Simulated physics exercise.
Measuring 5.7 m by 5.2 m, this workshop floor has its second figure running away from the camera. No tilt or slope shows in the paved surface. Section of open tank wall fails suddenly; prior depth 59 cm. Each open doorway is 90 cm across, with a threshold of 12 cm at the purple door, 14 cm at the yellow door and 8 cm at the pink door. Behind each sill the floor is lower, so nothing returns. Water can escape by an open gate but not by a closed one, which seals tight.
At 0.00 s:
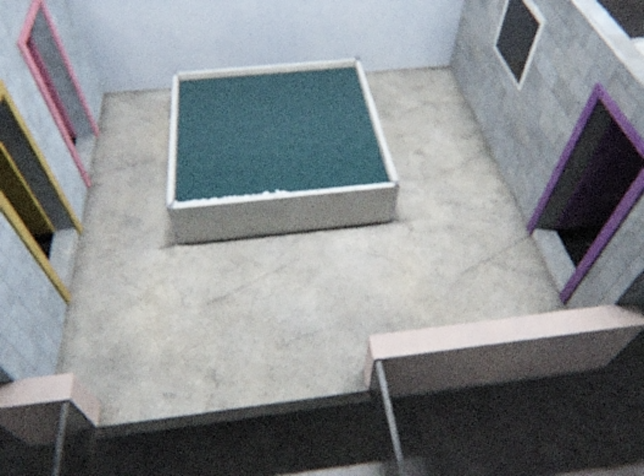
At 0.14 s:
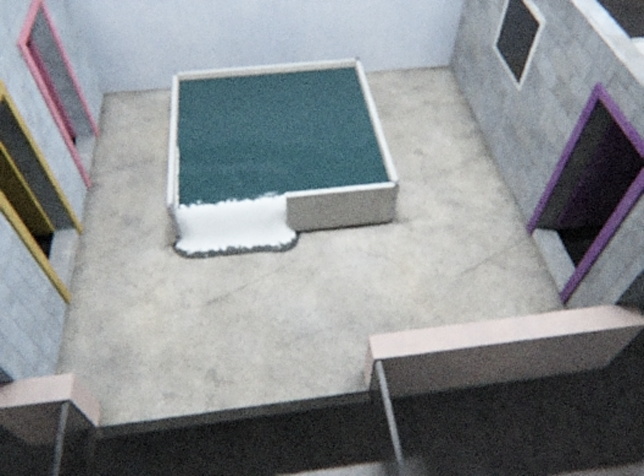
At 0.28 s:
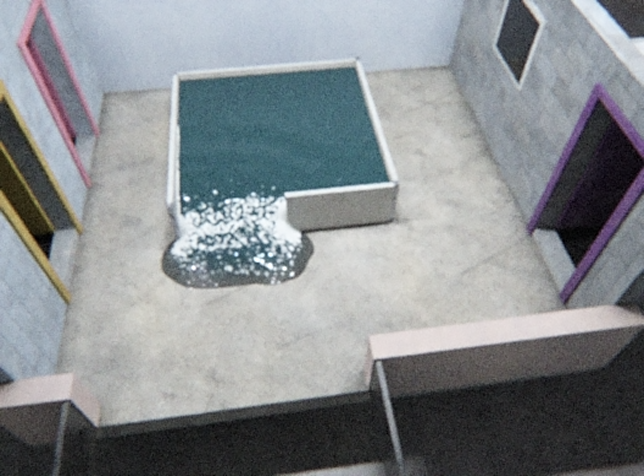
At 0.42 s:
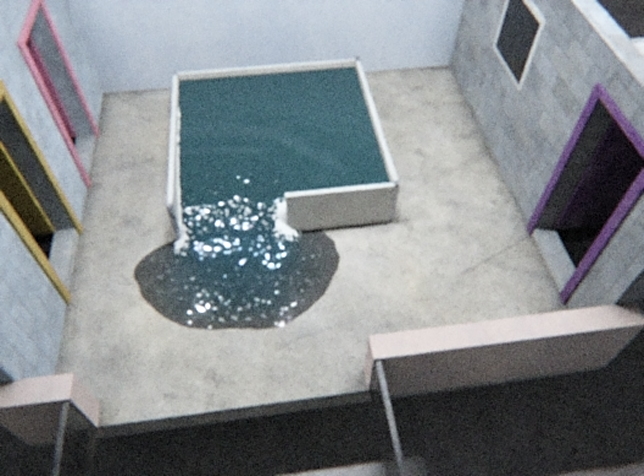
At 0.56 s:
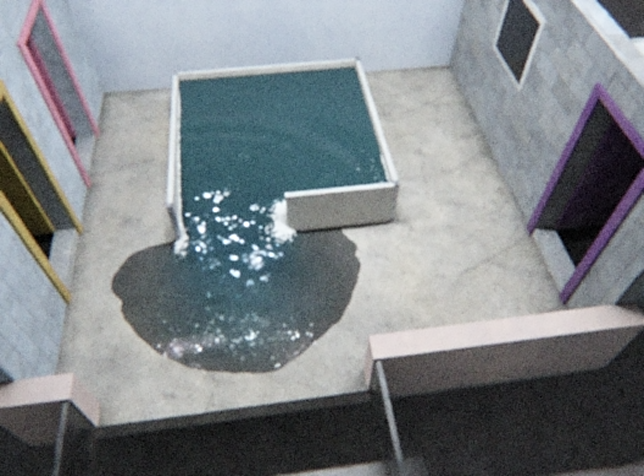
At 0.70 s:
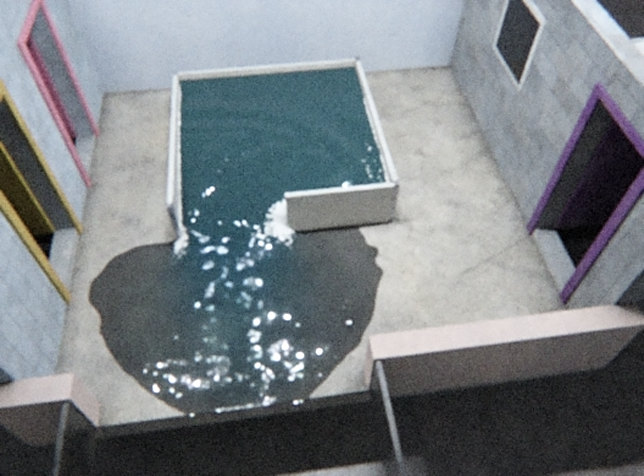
At first, dark green water lies still in a low-walled open tank on a pale floor, between yellow, pink and purple doorways. Then the left part of its front wall gives way, and white, foaming water pours out, spreading into a widening dark pool that reaches the floor's near edge.
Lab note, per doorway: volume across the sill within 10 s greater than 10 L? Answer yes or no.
Purple door: No; yellow door: No; pink door: No.
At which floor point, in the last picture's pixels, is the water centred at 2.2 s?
Around (264, 194) in the last picture.
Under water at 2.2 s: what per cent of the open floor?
Some 30 per cent of the floor is wet.
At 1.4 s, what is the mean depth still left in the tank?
Roughly 46 centimetres.
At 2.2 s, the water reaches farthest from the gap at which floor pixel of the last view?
Near (563, 342).
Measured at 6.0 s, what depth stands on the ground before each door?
Depths in cm: Purple 4, yellow 5, pink 2.
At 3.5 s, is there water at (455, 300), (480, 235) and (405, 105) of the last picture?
Going through the three points: Awash, then not yet touched, then not yet touched.
After 1.4 s water covers 30 % of the floor and is deepest (34 cm) near (211, 249); purple door not reached, yellow door 1 cm at the sill, 0 L in, pink door not reached.
After 2.2 s water covers 30 % of the floor and is deepest (32 cm) near (108, 385); purple door not reached, yellow door 3 cm at the sill, 0 L in, pink door not reached.
After 3.5 s water covers 40 % of the floor and is deepest (22 cm) near (90, 387); purple door 3 cm at the sill, 0 L in, yellow door 7 cm at the sill, 0 L in, pink door not reached.
After 6.0 s water covers 65 % of the floor and is deepest (16 cm) near (51, 409); purple door 4 cm at the sill, 0 L in, yellow door 5 cm at the sill, 0 L in, pink door 2 cm at the sill, 0 L in.
After 10.0 s water covers 75 % of the floor and is deepest (10 cm) near (69, 407); purple door 2 cm at the sill, 0 L in, yellow door 4 cm at the sill, 0 L in, pink door 5 cm at the sill, 0 L in.
